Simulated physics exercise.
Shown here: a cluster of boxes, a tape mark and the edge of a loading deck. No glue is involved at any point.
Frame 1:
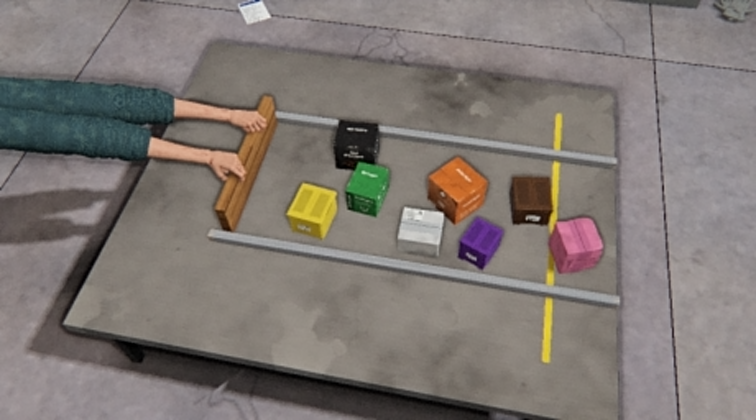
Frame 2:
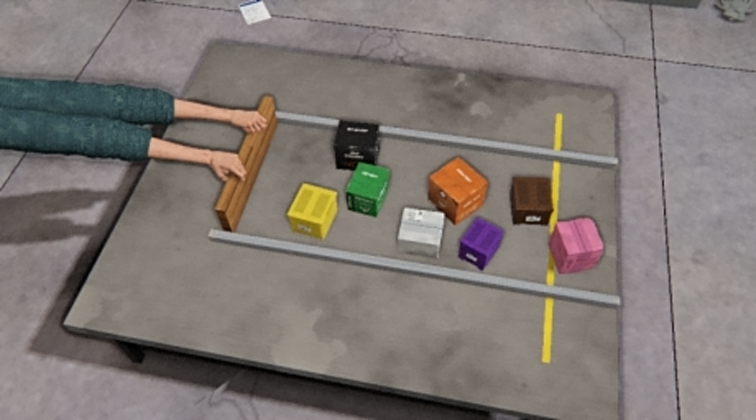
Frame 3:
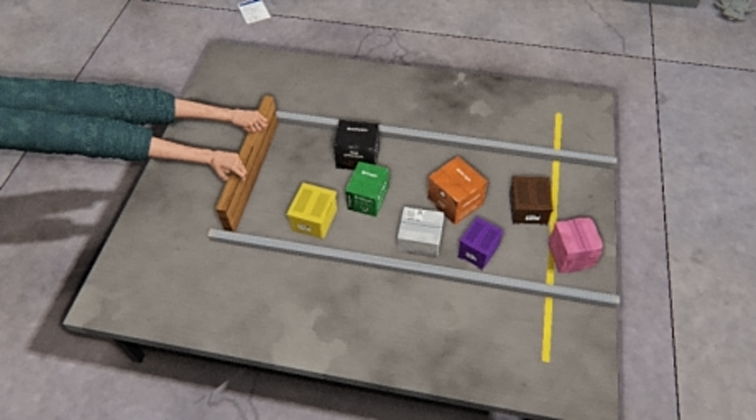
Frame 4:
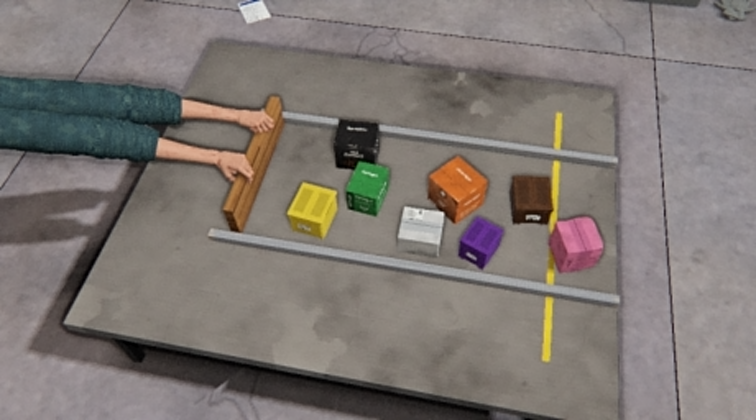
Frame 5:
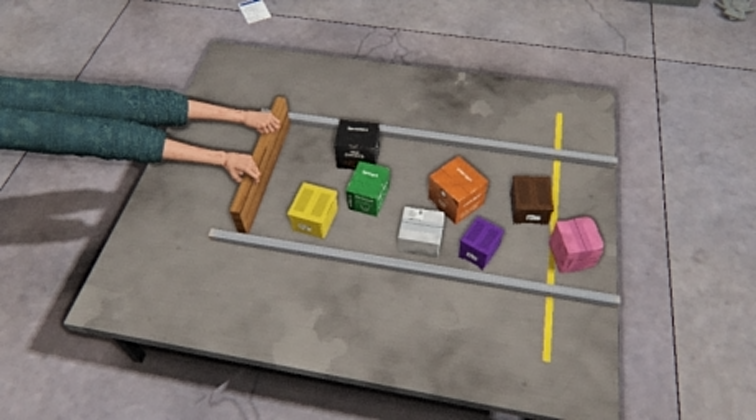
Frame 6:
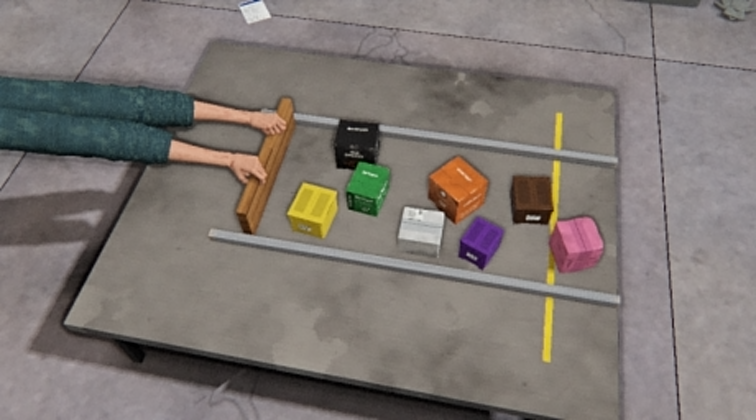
On a grey loading deck, two hands easing a wooden plank slightly right towards colourful, motionless boxes scattered between metal rails.
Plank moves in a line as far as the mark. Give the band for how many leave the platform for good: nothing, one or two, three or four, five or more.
Band: Three or four.
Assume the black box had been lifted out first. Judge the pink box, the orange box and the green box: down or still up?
In that case the pink box winds up down, the orange box winds up down, and the green box stays where it is.
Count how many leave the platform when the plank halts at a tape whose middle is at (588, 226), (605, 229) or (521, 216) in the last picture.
The three tries give 5, 8 and 2.
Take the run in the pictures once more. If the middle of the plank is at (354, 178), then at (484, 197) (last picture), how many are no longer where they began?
The count reaches 3 first and 8 second.
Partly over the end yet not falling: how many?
2 is the number.
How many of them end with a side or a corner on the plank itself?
It touches 3.
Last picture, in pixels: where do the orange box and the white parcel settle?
In the last picture the orange box sits around (620, 203) and the white parcel around (614, 264).
Soon after, none off yet; pink box at rest near (575, 245); brown tote at rest near (531, 201); purple tote at rest near (480, 244).
Then, none off yet; pink box at rest near (575, 245); brown tote moved a little near (543, 202); purple tote moved about its own width near (513, 245).
Further on, none off yet; pink box moved about its own width near (629, 256); brown tote moved well along near (609, 213); purple tote moved well along near (593, 258).
At rest, the number that fall off is three or four; fallen, purple tote, brown tote and pink box.
